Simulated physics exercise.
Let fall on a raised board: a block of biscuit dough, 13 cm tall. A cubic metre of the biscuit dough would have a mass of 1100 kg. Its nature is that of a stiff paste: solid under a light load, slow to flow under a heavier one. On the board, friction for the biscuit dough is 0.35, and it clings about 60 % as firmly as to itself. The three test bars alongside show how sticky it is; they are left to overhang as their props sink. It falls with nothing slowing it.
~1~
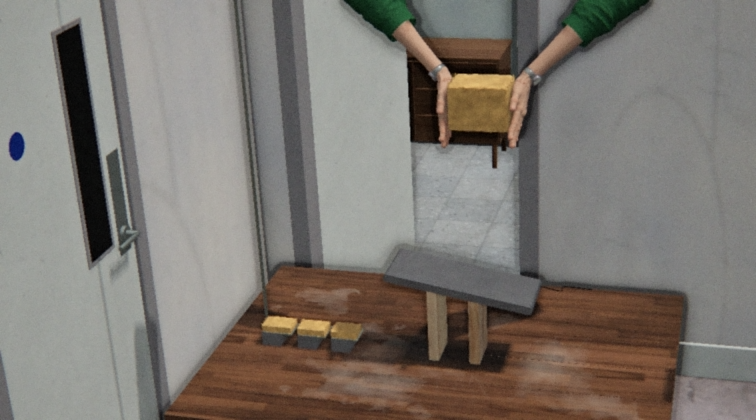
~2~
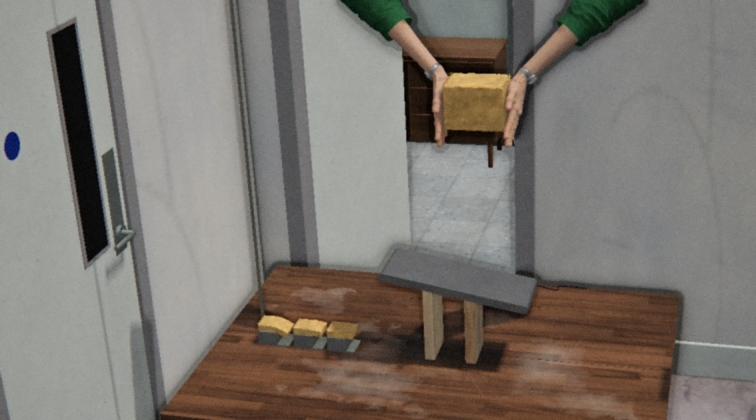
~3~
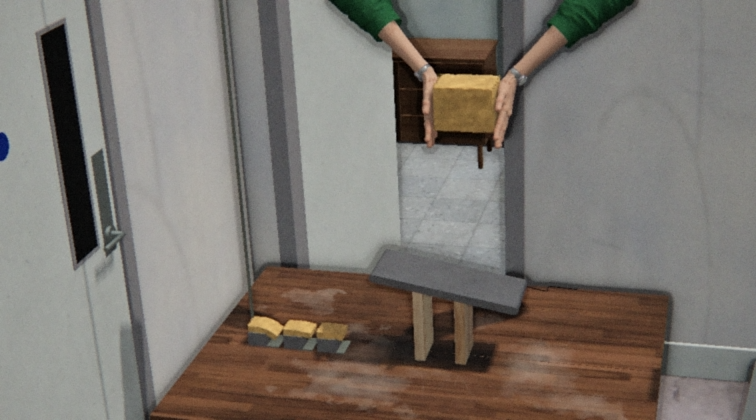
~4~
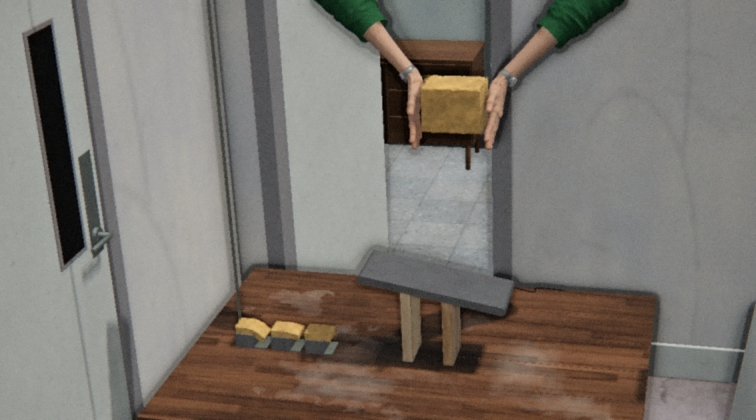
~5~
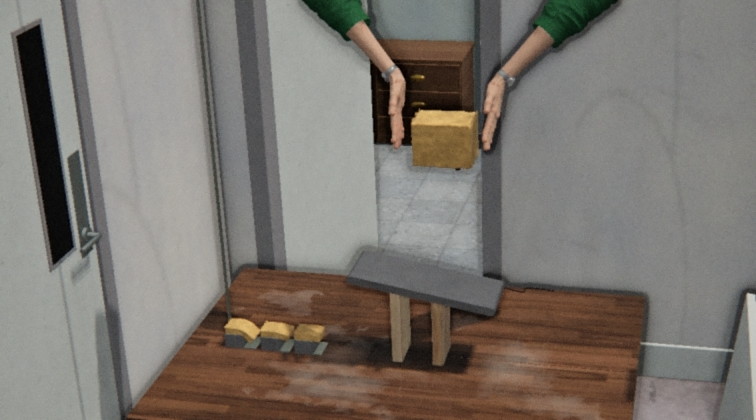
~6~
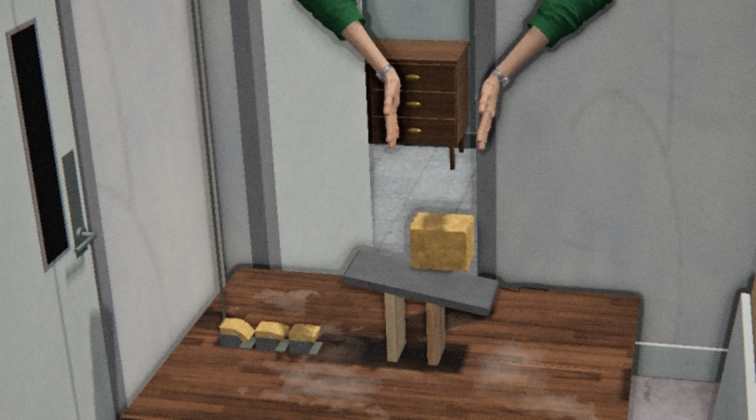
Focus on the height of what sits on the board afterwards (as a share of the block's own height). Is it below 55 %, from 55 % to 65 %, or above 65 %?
From 55 % to 65 %.
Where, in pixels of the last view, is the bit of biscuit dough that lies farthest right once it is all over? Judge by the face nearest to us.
It shows up near (511, 313) in the last picture.
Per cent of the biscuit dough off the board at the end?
About 0 % off the board.
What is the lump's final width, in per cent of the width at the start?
190 %.
Another 0.11 s on from the sixth picture, it stands 62 % of its first height and none has gone off the board.
Another 0.24 s on from the sixth picture, it stands 62 % of its first height and none has gone off the board.
Another 0.38 s on from the sixth picture, it stands 62 % of its first height and none has gone off the board.
Another 0.51 s on from the sixth picture, it stands 62 % of its first height and none has gone off the board.
Another 0.66 s on from the sixth picture, at the end, it stands 62 % of its first height and none has gone off the board.
